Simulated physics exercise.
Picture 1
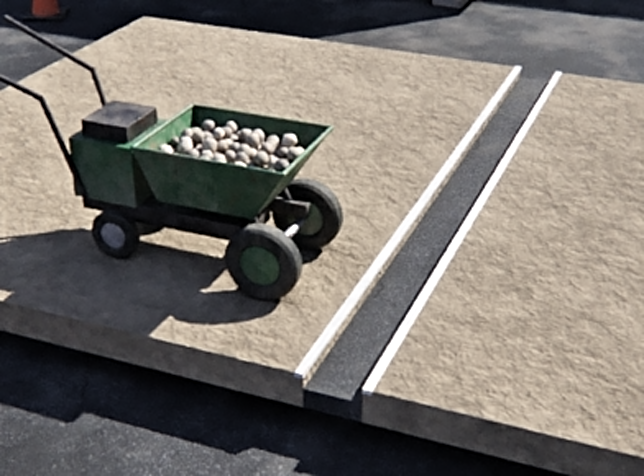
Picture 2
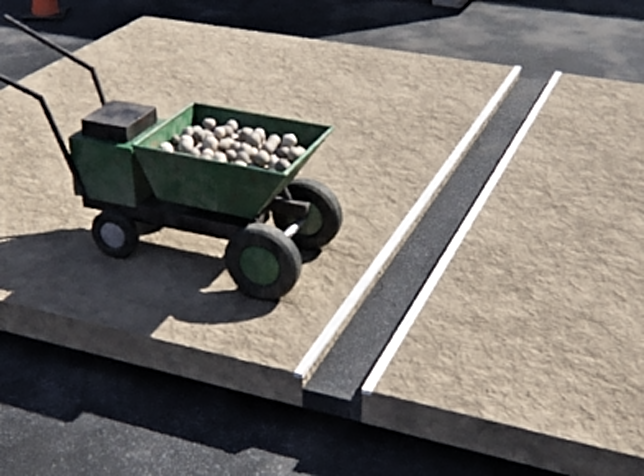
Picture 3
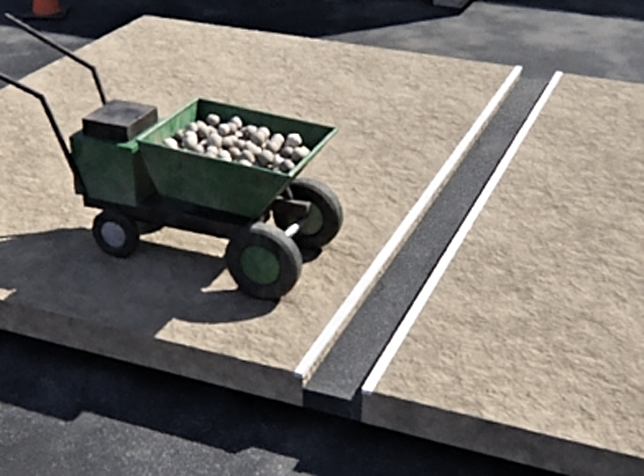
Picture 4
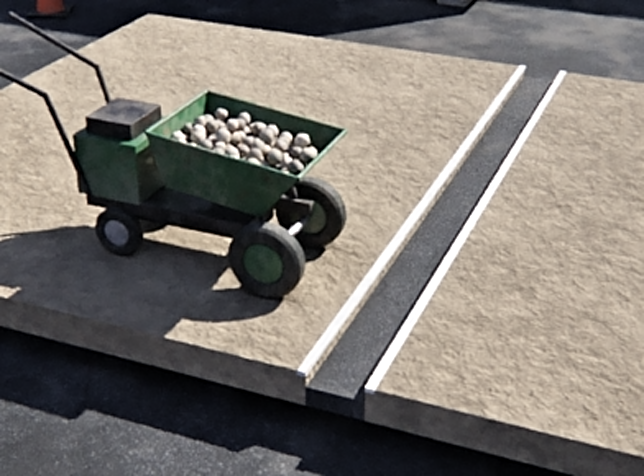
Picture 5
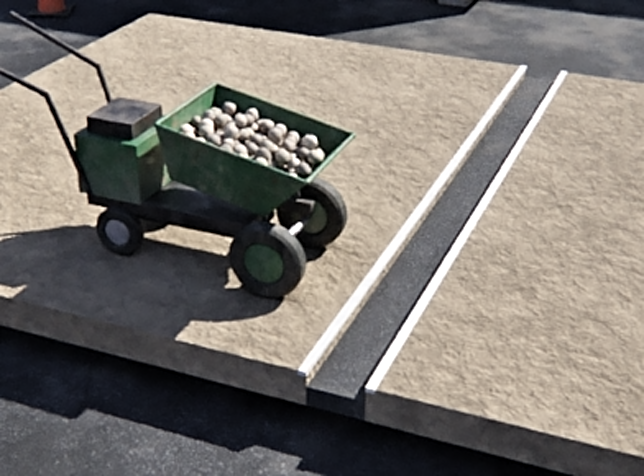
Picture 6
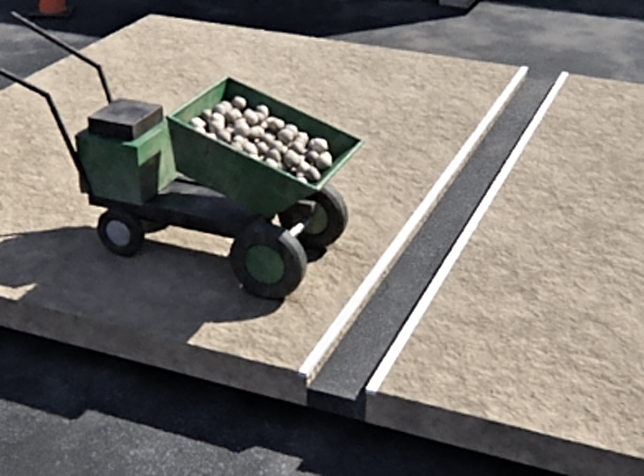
A raised sandy-coloured pad, seen from above at an angle in sunlight, is crossed on the right by a dark, narrow trench with white edges. On the left stands a green power barrow with black handles and four wheels, its skip loaded with pale, rounded pebbles. The skip sits level at first, then its back rises slowly and it tilts forward towards the right, while the wheels stay in place and the view shifts very slightly.
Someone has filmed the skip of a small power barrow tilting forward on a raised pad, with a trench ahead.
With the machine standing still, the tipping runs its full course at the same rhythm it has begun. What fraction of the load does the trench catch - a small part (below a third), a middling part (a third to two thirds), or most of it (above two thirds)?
A middling part, a third to two thirds.
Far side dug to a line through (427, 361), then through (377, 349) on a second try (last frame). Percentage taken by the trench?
First try: About 90 %; second try: About 40 %.
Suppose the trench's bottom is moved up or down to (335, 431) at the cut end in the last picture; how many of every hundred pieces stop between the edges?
Roughly 60 in a hundred.
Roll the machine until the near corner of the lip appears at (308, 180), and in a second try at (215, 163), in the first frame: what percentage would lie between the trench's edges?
About 30 per cent, then about 50 per cent.
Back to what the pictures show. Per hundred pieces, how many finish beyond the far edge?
Roughly 45 percent of the pieces, I think.
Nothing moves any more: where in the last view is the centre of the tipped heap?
I'd mark it at roughly (416, 291).
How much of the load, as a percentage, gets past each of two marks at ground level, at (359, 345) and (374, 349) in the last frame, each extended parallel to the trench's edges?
About 80 and 60 %.
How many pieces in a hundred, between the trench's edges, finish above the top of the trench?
My figure is near 50 per cent.
Soon after the last picture, skip tipped steeply; all in the skip.
A little later, skip tipped steeply; most in the skip; a small part in or heaped over the trench; a stray few beyond it; a small part falling.
Later still, skip tipped right over; about a quarter in the skip; about a third in or heaped over the trench; about a third beyond it.
By the end, skip tipped right over; a stray few short of the trench; about half in or heaped over the trench; about half beyond it.
